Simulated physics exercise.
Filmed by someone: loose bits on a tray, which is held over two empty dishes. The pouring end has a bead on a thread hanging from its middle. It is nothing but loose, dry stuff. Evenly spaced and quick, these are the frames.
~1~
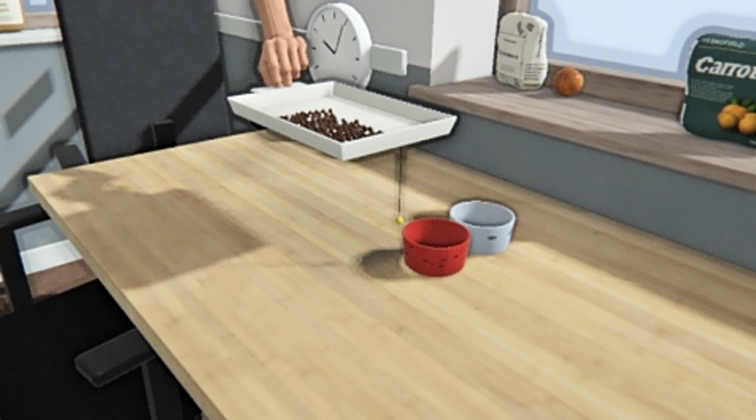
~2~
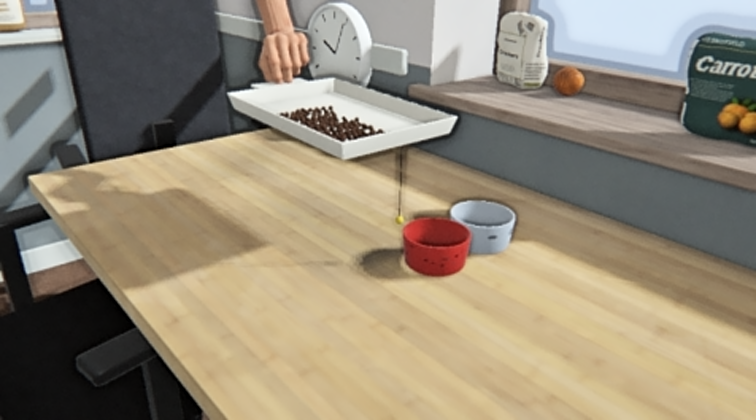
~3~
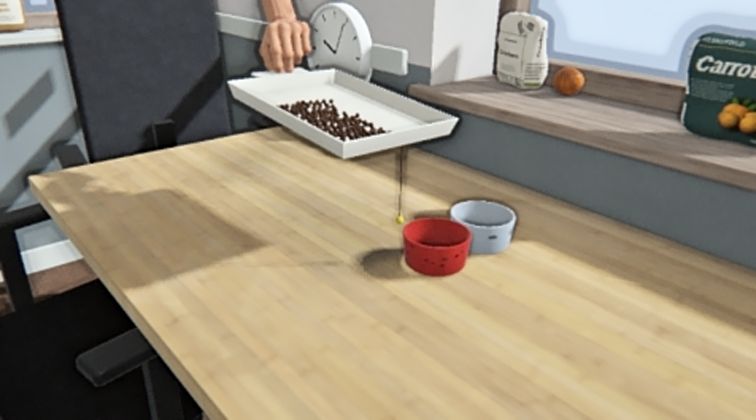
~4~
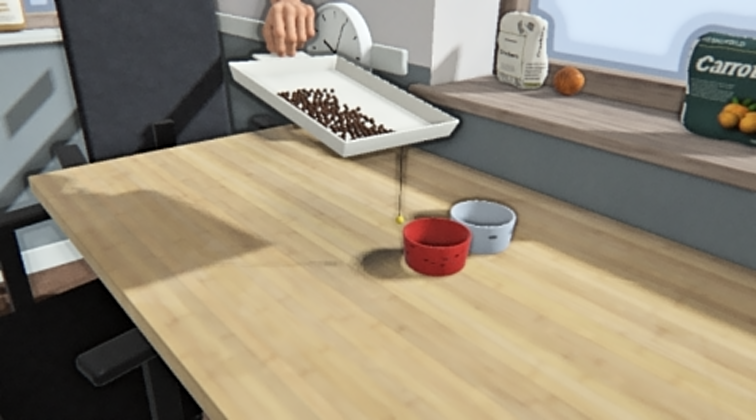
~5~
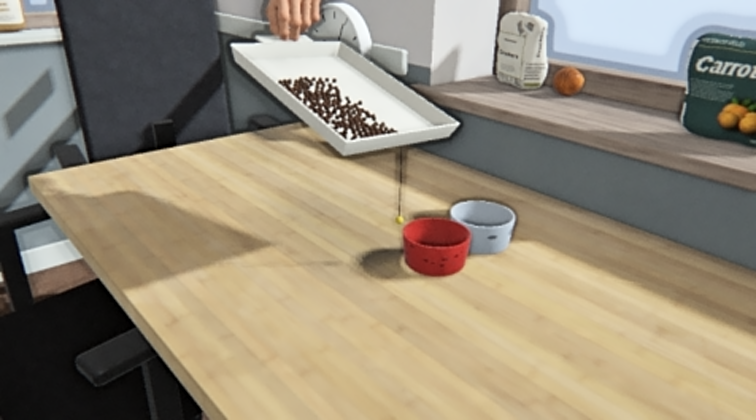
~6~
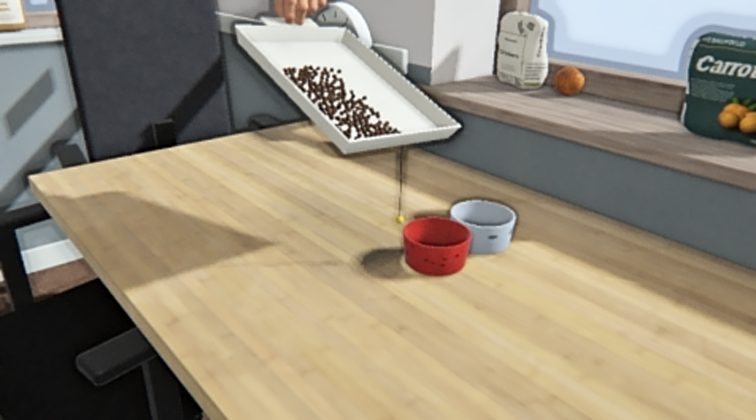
At the start, a hand holds a white tray of small dark brown berries nearly level above a wooden table, near a red dish and a pale grey one. The hand then raises the tray's far end, steepening its slant, and the berries spread slightly down toward the lower end.
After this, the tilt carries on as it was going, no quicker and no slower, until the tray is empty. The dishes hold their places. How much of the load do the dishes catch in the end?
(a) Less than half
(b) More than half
(b) More than half.
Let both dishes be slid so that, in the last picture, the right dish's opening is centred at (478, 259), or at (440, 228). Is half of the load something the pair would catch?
Held in all, by try: A smaller portion, then a larger portion.
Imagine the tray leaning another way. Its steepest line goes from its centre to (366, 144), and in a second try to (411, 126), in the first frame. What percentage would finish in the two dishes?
So it's 0 percent with the first slope and 40 percent with the other.
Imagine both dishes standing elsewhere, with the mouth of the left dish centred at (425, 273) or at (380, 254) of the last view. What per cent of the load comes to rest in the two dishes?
Close to 10 in a hundred, then close to 50 in a hundred.
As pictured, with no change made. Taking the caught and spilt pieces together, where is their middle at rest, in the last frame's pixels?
It settles centred around (445, 255).
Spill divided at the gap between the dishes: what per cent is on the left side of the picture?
I reckon around 70 per cent.
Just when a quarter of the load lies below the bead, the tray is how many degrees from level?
Roughly 100 degrees.
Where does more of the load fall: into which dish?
The one you want is the left of the two.
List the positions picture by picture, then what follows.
In the first frame, corners of the pouring end near (343, 142) and (450, 117), level; middle of the load near (332, 130), allspice berries; left dish near (460, 258); right dish near (506, 237); bead on its thread near (399, 220).
In the second frame, corners of the pouring end near (344, 141) and (450, 117), level; middle of the load near (332, 128).
In the third frame, corners of the pouring end near (345, 140) and (451, 118), tipped barely, lowest at the right corner; middle of the load near (332, 123).
In the fourth frame, corners of the pouring end near (346, 139) and (452, 120), tipped a little, lowest at the right corner; middle of the load near (333, 116).
In the fifth frame, corners of the pouring end near (348, 139) and (453, 122), tipped clearly, lowest at the right corner; middle of the load near (335, 110).
In the sixth frame, corners of the pouring end near (350, 138) and (454, 124), tipped clearly, lowest at the right corner; middle of the load near (340, 104), near a quarter on the move; left dish near (461, 257); right dish near (506, 236).
Shortly afterwards, tray tipped steeply; all but a few on the tray; only a few in the left dish; only a few in the right dish; a little in the air.
Next, tray tipped past a quarter turn; a little on the tray; near a third in the left dish; a little in the right dish; a little outside both; near a quarter in the air.
Some moments later, tray tipped past a quarter turn; near half in the left dish; near a quarter in the right dish; near a quarter outside both.
In the end, tray tipped past a quarter turn; near half in the left dish; near a quarter in the right dish; near a quarter outside both.
